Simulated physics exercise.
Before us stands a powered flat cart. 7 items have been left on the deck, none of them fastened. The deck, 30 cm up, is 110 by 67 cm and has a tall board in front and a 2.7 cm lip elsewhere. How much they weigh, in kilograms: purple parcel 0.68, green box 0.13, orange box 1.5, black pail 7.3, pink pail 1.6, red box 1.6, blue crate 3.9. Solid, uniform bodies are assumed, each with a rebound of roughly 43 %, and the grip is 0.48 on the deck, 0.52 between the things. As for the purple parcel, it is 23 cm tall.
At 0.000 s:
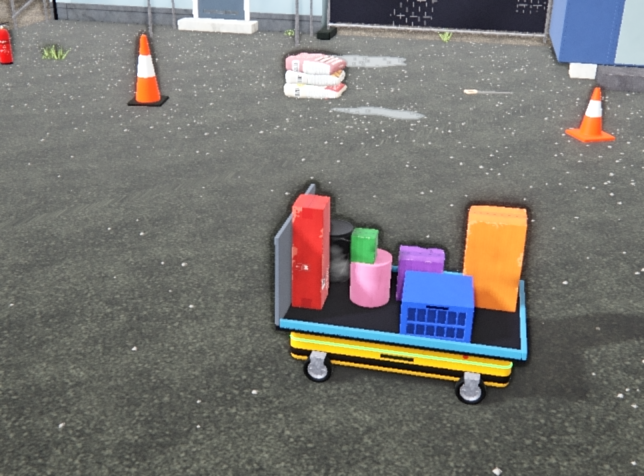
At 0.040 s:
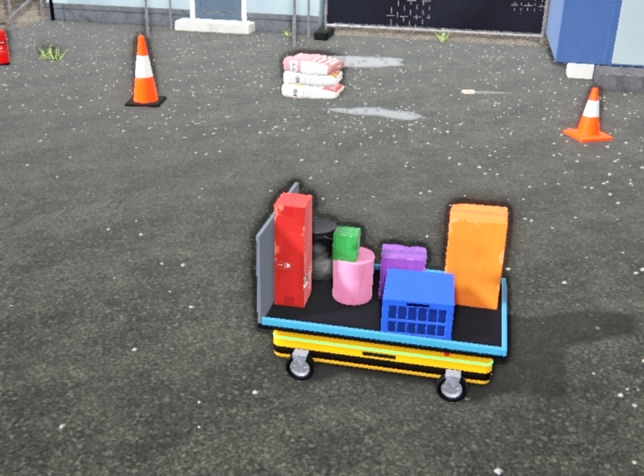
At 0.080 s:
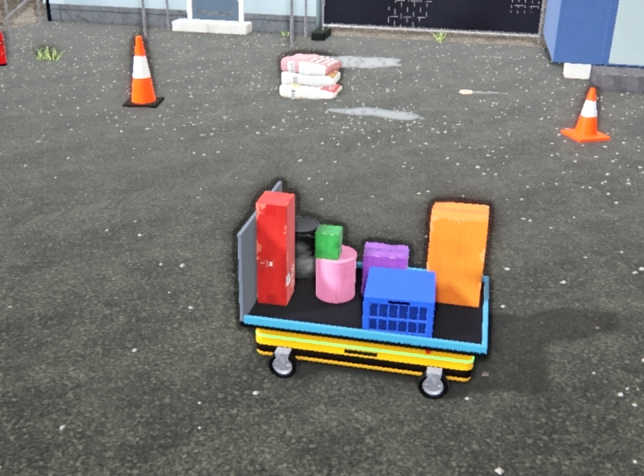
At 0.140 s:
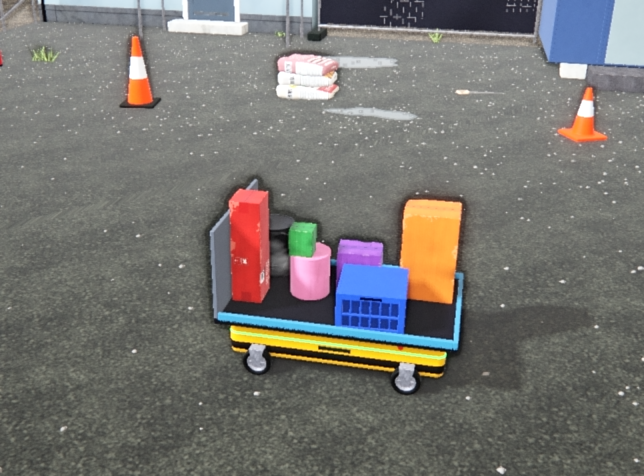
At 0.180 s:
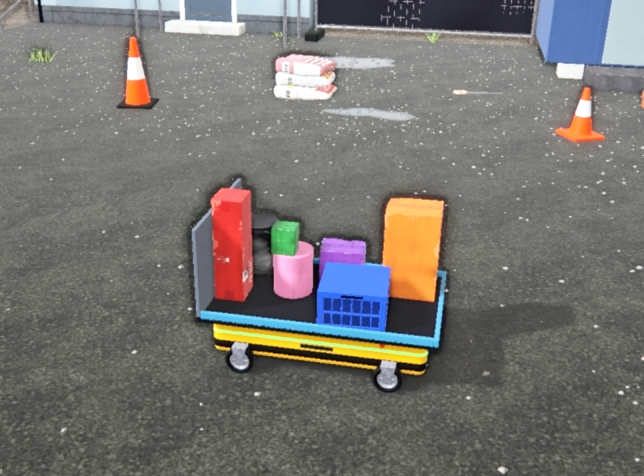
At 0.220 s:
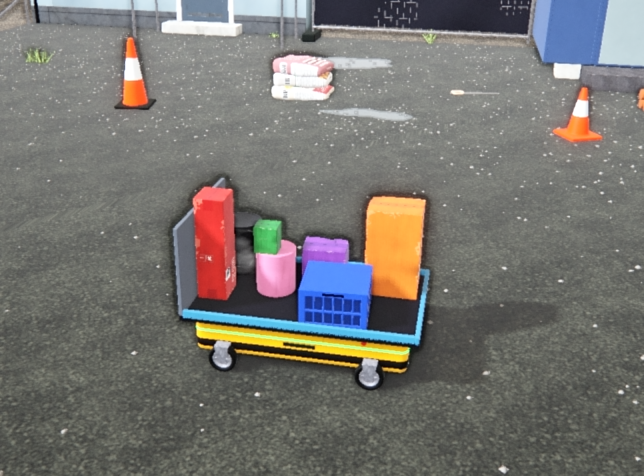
A flat cart carrying colorful boxes, pails and a blue crate rolls left across the pavement.
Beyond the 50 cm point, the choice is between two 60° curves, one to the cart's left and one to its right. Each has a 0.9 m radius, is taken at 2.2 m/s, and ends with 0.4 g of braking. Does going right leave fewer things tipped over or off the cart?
Yes.
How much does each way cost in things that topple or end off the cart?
Tally: Left 5, right 2.
Turning left. By 0.62 s, cart 136 cm along, turned 46°; green box, black pail and red box now off the cart; purple parcel tilted 11° near (133, 278); pink pail tilted 25°.
By 1.12 s, cart 225 cm along, turned 60°; orange box now off the cart; purple parcel 13 cm from its spot; pink pail on its side.
When it is over (2.0 s), off the cart, green box, orange box, black pail and red box; lying over on the deck, pink pail; not toppled but over 10 cm from the start, purple parcel and blue crate.
Turning right instead, green box and red box tipped over or off the cart, 2 of 7 in all.
